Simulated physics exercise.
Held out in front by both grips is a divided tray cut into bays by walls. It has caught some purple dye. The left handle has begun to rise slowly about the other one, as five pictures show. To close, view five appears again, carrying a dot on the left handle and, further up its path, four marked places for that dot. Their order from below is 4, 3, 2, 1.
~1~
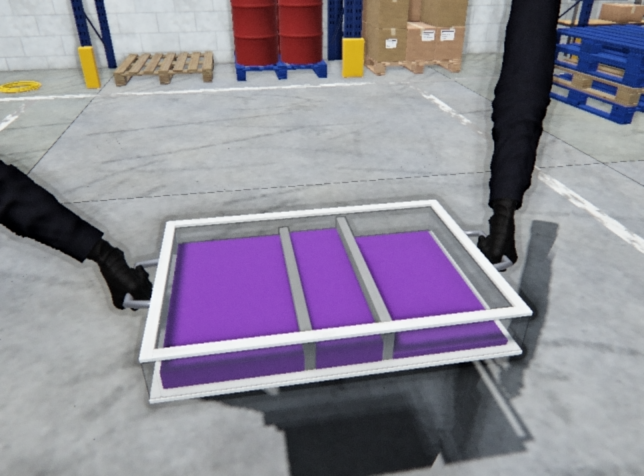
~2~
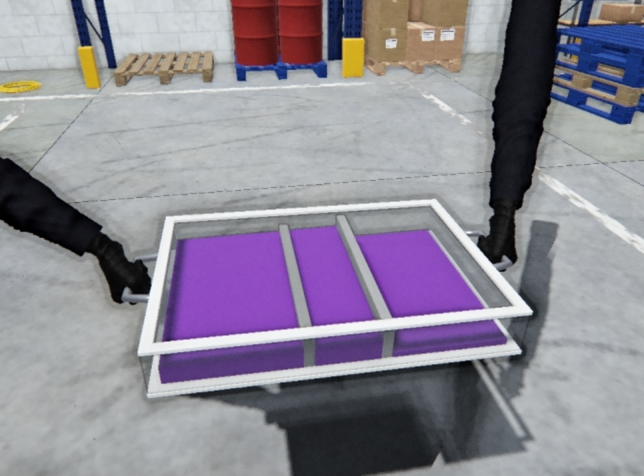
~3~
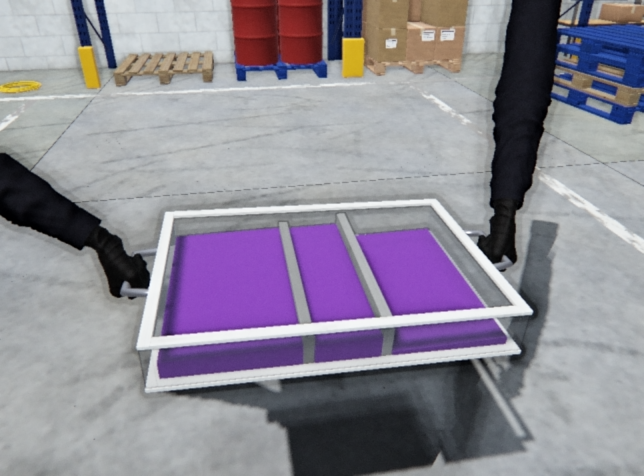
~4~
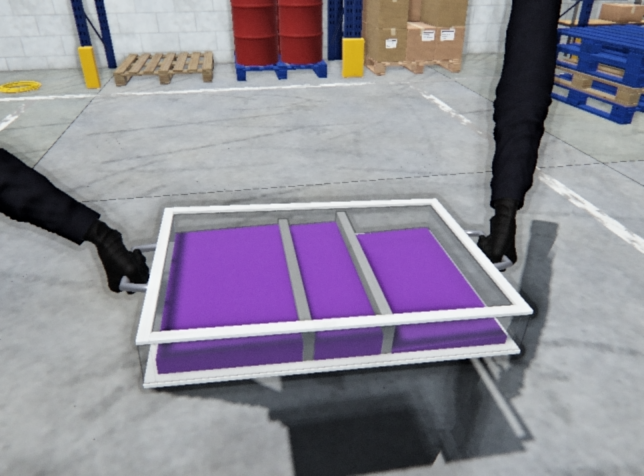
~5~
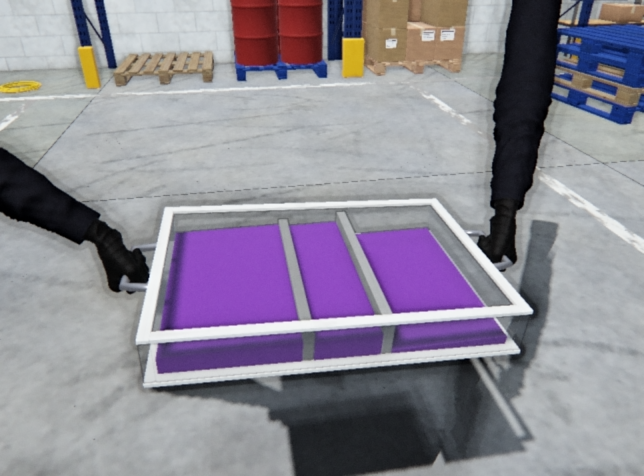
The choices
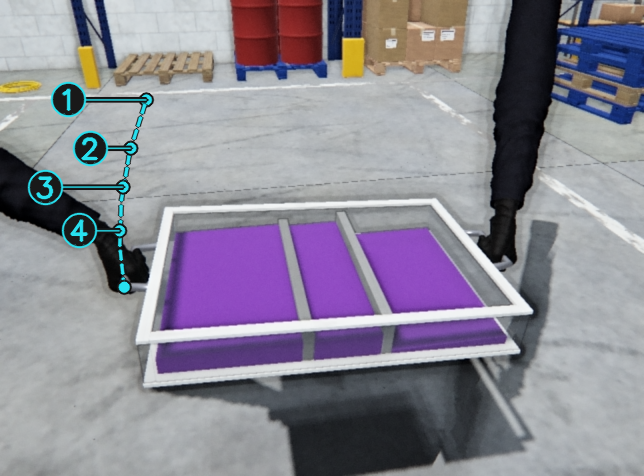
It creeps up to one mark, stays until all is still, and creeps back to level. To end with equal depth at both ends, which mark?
Use mark 3.
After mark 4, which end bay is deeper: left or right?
The left one.
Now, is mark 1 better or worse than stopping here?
Worse.
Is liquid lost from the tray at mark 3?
No, all stays in.
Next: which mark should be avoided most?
Mark 1.
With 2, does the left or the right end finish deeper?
The right one.
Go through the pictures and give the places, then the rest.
The tray is level; deepest in the middle bay, at (328, 279), shallowest in the right; left handle at (133, 284).
Tipped about 1° down to the right; no wall is crossed; left handle at (132, 278).
Tipped about 2° down to the right; no wall is crossed; left handle at (130, 273).
Tipped about 3° down to the right; no wall is crossed; left handle at (130, 267).
Tipped about 3° down to the right; deepest in the middle bay, at (327, 271), shallowest in the right; left handle at (129, 267).
On the marked copy, 1 at (146, 99); 2 at (130, 148); 3 at (123, 187); 4 at (119, 230).
For mark 1, the right end bay stands much deeper than the other; about 12 % goes over the rim.
For mark 2, the right end bay stands much deeper than the other; nothing spills.
For mark 3, the two end bays stand about equally deep; nothing spills.
For mark 4, the left end bay stands much deeper than the other; nothing spills.
